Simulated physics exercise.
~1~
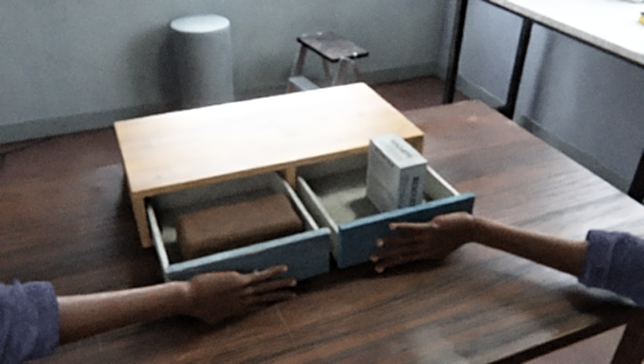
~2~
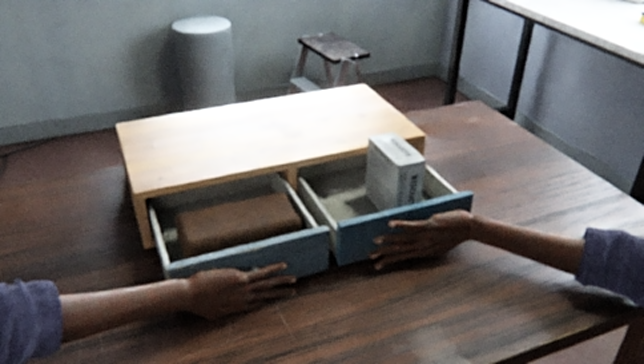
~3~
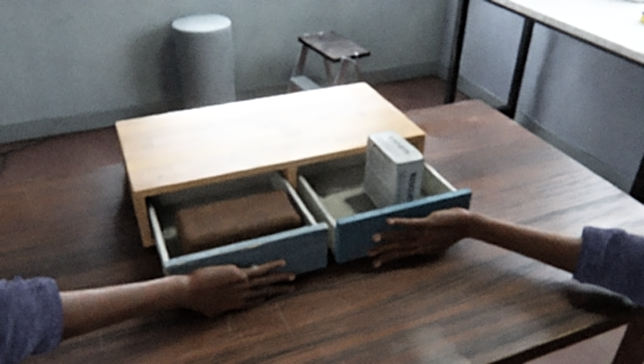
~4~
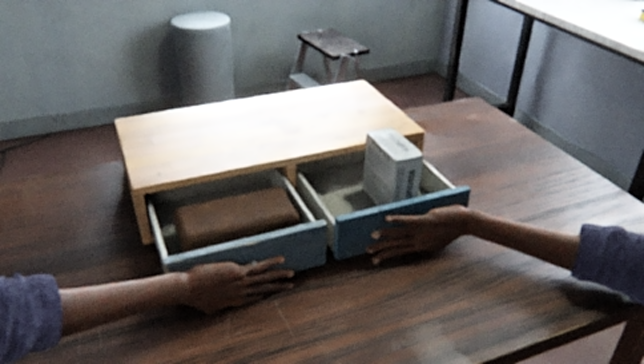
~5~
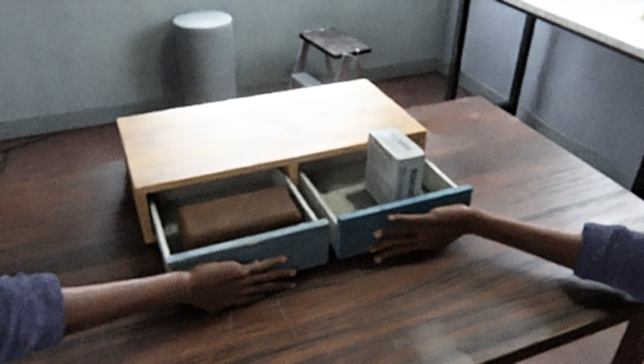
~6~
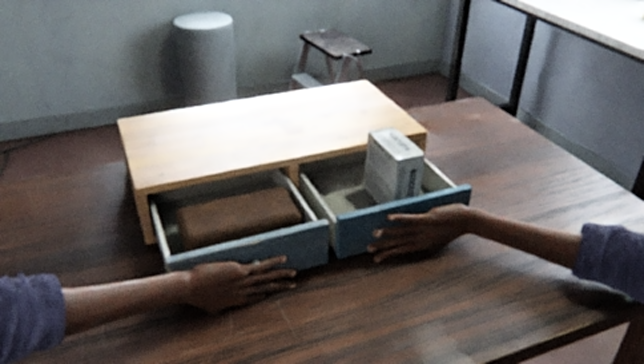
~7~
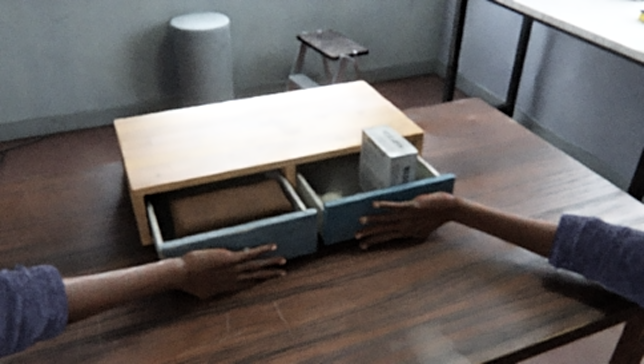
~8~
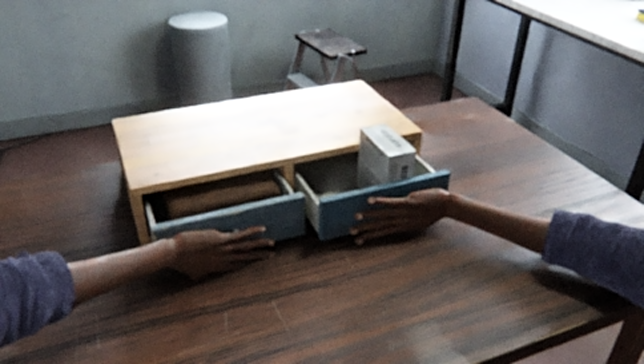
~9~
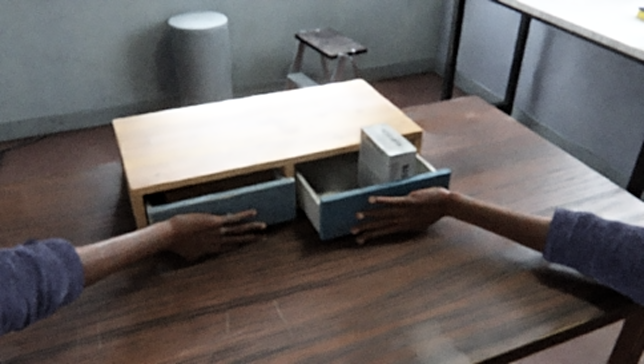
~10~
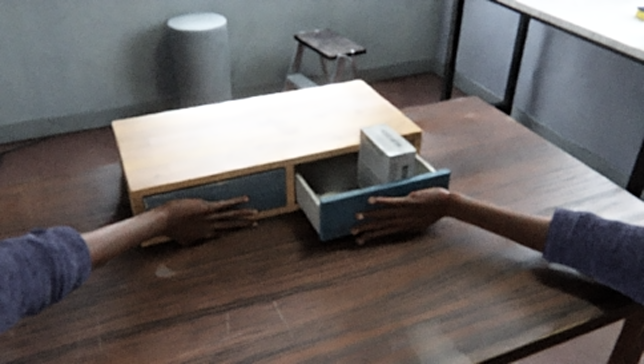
Two open blue-fronted drawers, one holding a brown loaf-like block and the other a white box, were pushed inward by two hands; the right one stopped still ajar with its box showing, while the left slid on until it closed.
